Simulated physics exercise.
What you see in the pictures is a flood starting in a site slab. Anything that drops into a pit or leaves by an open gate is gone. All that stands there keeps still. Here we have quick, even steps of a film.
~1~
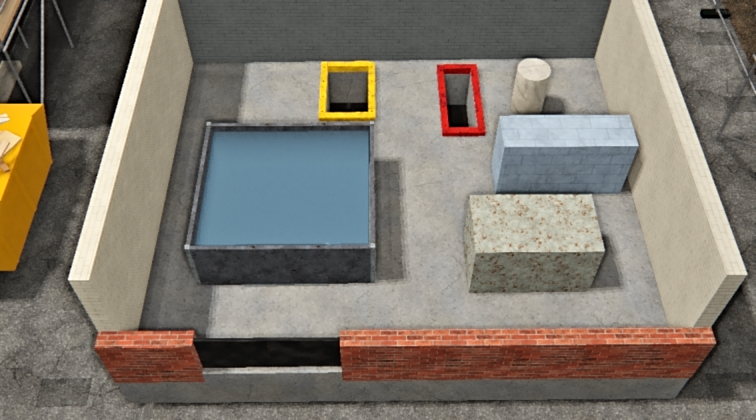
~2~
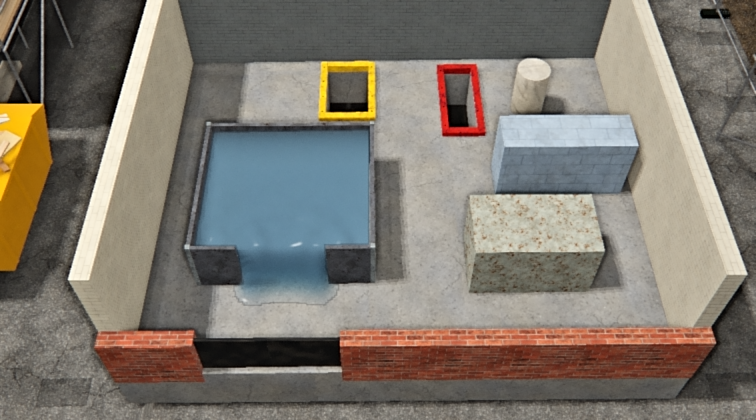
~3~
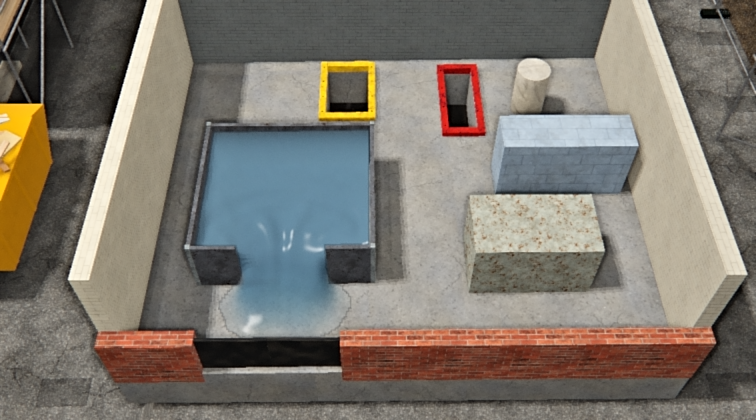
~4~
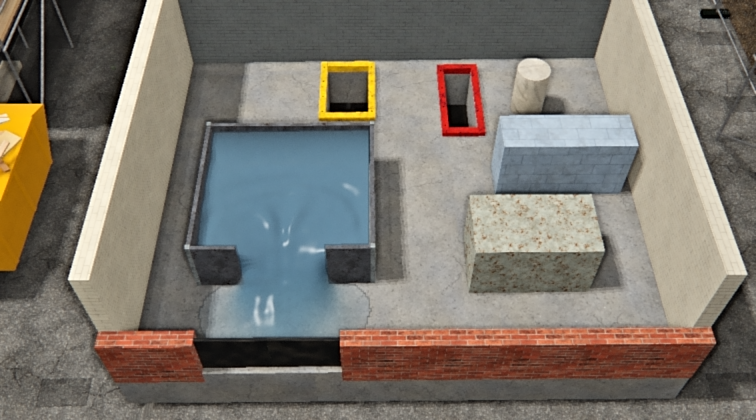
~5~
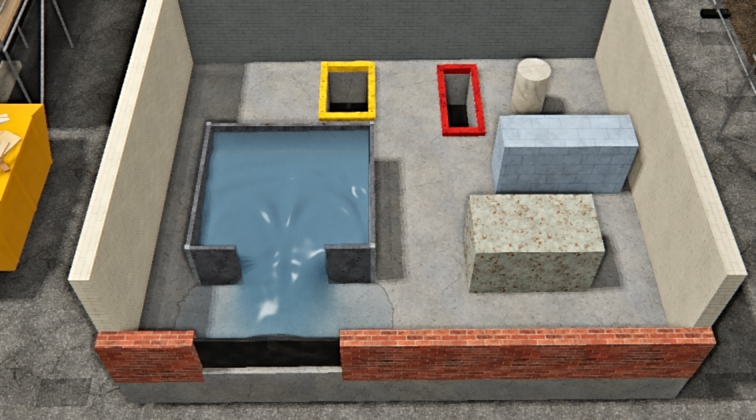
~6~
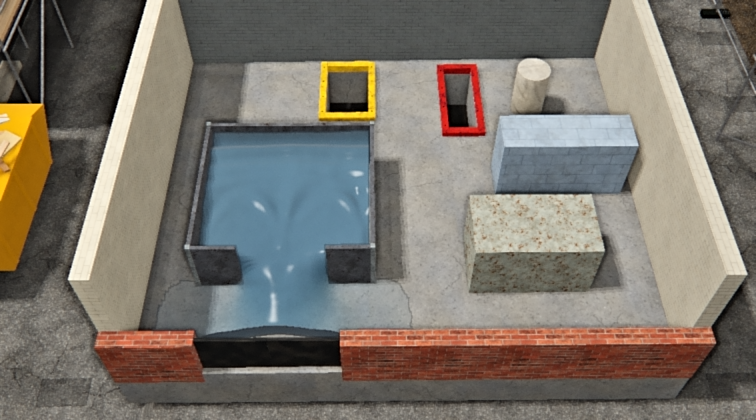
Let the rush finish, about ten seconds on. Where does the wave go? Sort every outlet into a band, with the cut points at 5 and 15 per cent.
Final shares: The gate under 5 %; the red pit under 5 %; the yellow pit 5 to 15 %.
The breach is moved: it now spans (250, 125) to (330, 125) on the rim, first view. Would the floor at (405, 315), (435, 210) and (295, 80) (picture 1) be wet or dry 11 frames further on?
First point spared, second point spared, third point swamped.
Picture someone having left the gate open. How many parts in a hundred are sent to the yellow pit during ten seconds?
That would be 0 percent for the yellow pit.
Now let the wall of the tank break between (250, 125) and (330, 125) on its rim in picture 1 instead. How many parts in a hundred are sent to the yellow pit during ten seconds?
Near 25 per cent for yellow.
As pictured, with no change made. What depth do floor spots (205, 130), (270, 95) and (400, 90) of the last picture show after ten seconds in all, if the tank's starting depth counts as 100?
I'd say close to 16, 14 and 16 percent.
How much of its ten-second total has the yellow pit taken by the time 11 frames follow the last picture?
Roughly 0 %.
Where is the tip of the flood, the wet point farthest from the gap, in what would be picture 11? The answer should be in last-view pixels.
About at (551, 353).
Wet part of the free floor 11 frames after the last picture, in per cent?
My guess is around 35 in a hundred.
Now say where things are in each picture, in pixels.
The first frame shows the open tank at (286, 185) is whole and still.
In the second frame, water pours out at (284, 268) and has run to (331, 293).
In the third frame, water pours out at (285, 271) and has run to (330, 325).
In the fourth frame, water pours out at (285, 272) and has run to a hidden place.
In the fifth frame, the front is at a hidden place, out from the gap at (285, 271).
In the sixth frame, water pours out at (285, 271) and has run to a hidden place.
A moment on, water covers 20 % of the floor; the gate 0 %, the red pit 0 %, the yellow pit 0 %.
Next, water covers 35 % of the floor; the gate 0 %, the red pit 0 %, the yellow pit 0 %.
Then, water covers 65 % of the floor; the gate 0 %, the red pit 0 %, the yellow pit 0 %.
Later, water covers 95 % of the floor; the gate 0 %, the red pit 0 %, the yellow pit 3 %.
In the end, water covers 100 % of the floor; the gate 0 %, the red pit 0 %, the yellow pit 9 %.
